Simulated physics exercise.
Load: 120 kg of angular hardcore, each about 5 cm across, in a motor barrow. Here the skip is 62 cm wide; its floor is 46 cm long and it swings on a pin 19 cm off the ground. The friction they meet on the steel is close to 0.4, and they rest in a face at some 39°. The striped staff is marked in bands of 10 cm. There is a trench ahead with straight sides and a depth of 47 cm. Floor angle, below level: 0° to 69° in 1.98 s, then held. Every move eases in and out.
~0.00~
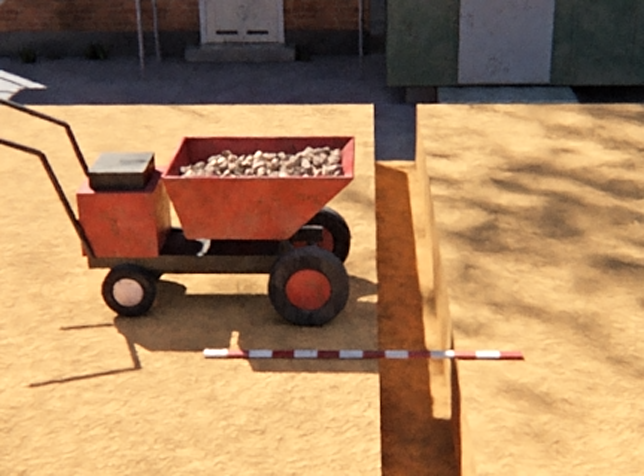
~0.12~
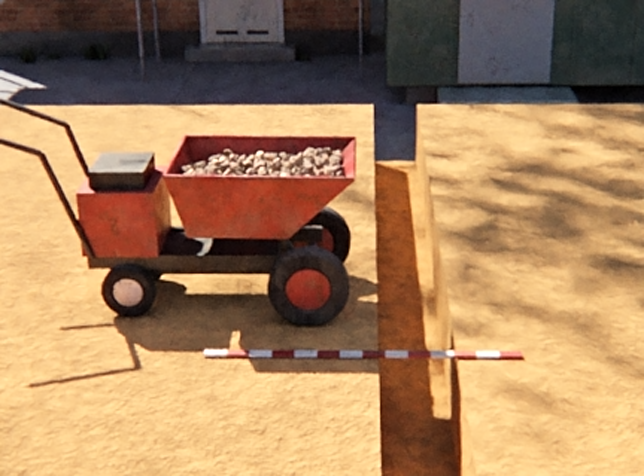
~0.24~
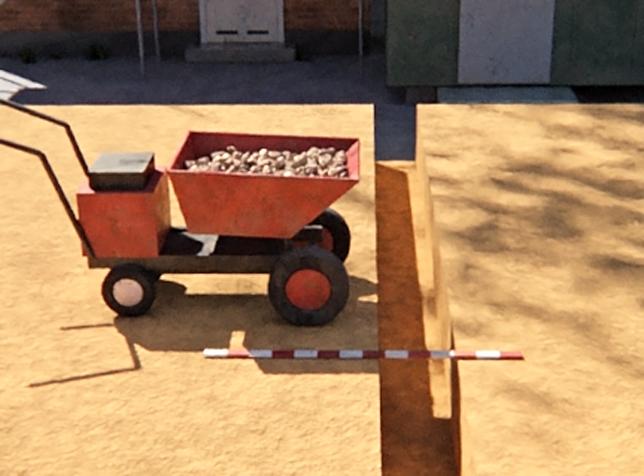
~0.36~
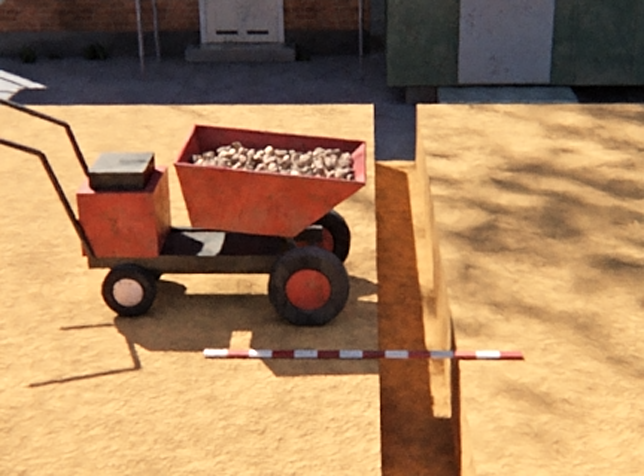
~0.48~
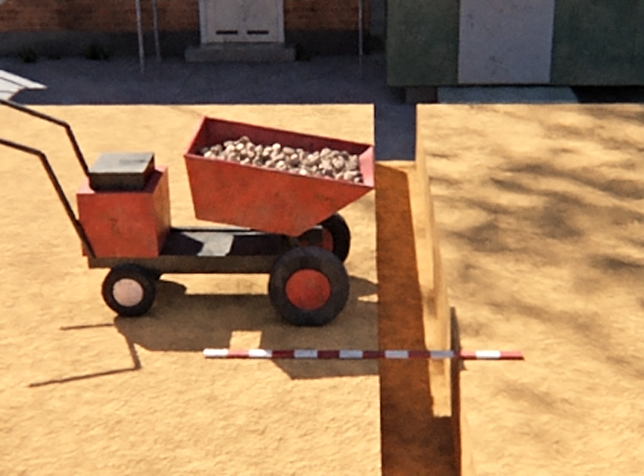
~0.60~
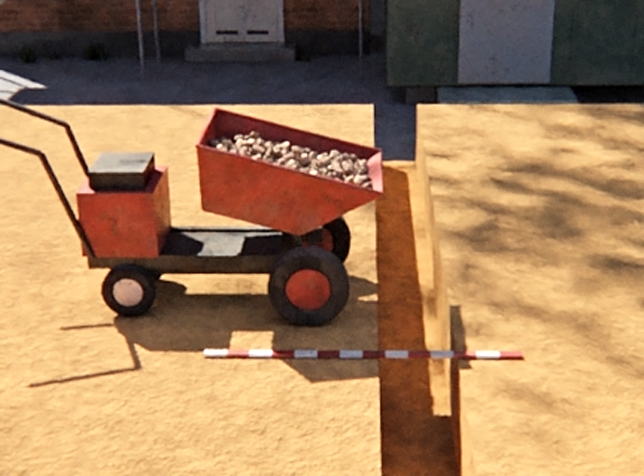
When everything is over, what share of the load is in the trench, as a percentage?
Close to 52 in a hundred.
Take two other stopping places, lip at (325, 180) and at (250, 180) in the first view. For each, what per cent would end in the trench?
Result: Close to 85 then close to 65 per cent.
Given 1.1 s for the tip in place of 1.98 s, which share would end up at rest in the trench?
Close to 45 percent, then.
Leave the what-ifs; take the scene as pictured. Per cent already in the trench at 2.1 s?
Close to 10 per cent at that time.
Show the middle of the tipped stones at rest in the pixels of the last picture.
The tipped stones centre close to (442, 356).
After 1.5 s the floor is at 58°; 100 % in the skip; the foremost stones are at (427, 241).
After 2.1 s the floor is at 69°; 68 % in the skip, 8 % in the trench, 24 % past the trench; the foremost stones are at (502, 286).
After 2.4 s the floor is at 69°; 37 % in the skip, 20 % in the trench, 43 % past the trench; the foremost stones are at (559, 293).
After 4.4 s the floor is at 69°; 3 % in the skip, 52 % in the trench, 44 % past the trench; the foremost stones are at (572, 292).
